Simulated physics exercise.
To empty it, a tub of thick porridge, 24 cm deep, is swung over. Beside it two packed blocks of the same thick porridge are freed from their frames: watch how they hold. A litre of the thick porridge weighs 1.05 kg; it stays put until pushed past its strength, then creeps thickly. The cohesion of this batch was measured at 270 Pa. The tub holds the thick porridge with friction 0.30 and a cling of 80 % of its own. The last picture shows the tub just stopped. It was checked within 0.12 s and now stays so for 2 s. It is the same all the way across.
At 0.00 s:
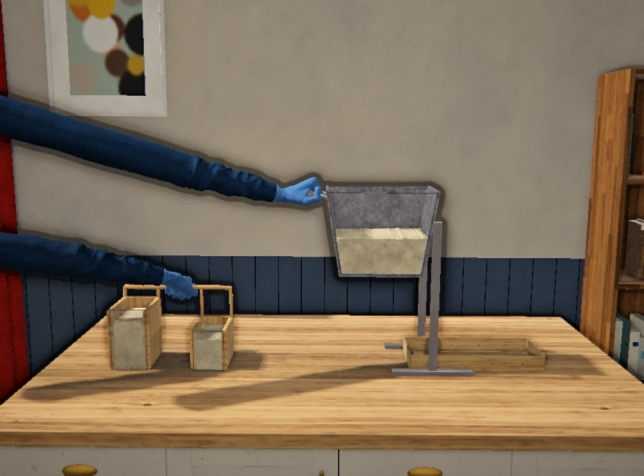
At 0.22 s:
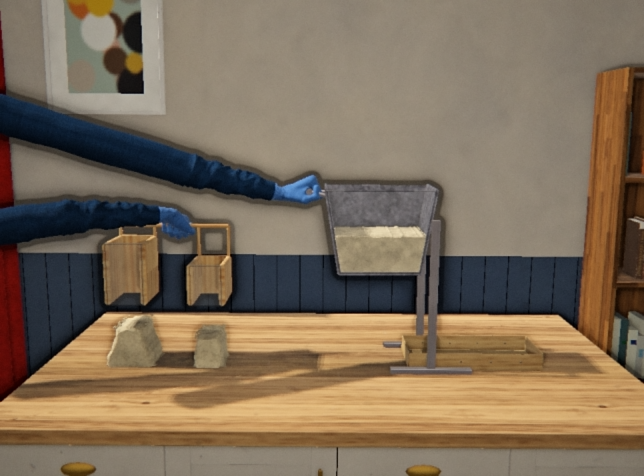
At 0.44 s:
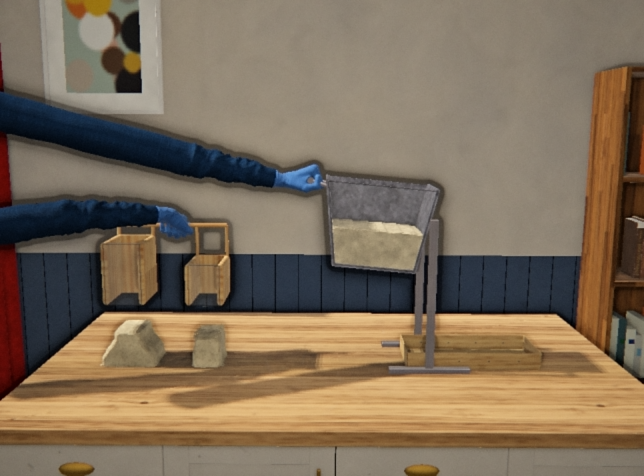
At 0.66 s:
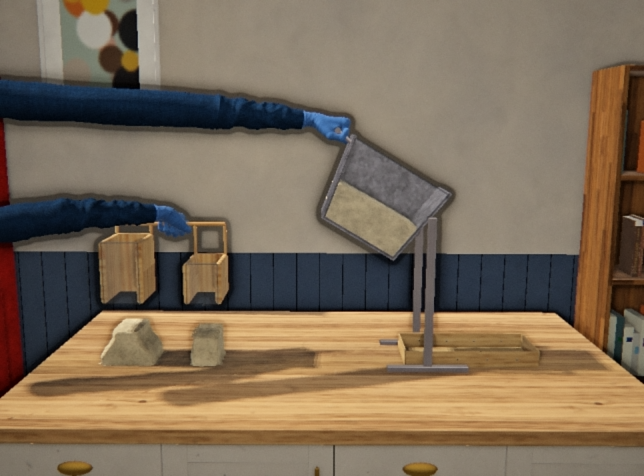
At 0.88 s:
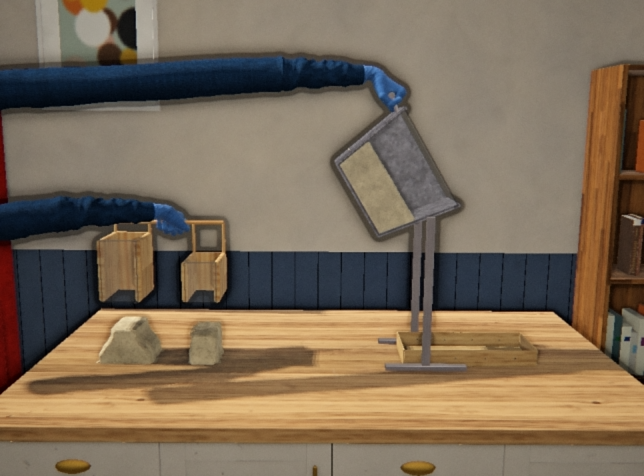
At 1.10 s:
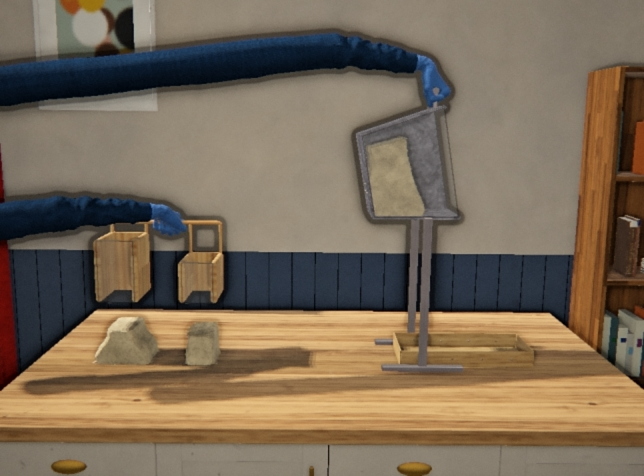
Two blue-gloved, dark-sleeved arms reach in from the left over a pale wooden table, seen from the front by a nearly still camera, with blue panelling behind and a bookcase at right. The lower hand lifts two wooden box moulds off two beige blocks, and the larger left one slumps slightly. The upper hand then swings a grey see-through tub of beige porridge clockwise on its stand, onto its side above a wooden tray.
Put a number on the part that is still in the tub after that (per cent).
The part that is still in the tub after that is near 89 %.
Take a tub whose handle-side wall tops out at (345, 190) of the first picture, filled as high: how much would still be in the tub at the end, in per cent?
In that case some 100 per cent.
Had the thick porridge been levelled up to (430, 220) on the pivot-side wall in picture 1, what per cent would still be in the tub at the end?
Then about 55 %.
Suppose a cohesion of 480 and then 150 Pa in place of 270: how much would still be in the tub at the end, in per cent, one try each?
In that order: 100 %, 65 %.
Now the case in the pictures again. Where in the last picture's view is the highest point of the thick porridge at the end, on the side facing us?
At about (408, 179).
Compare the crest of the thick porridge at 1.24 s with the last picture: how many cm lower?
About 6 cm.
After 1.24 s, the tub is at 80 degrees and holds 100 %.
After 1.41 s, the tub is at 80 degrees and holds 96 %.
After 1.58 s, the tub is at 80 degrees and holds 92 %.
After 1.75 s, the tub is at 80 degrees and holds 90 %.
After 3.10 s, the tub is at 80 degrees and holds 89 %.
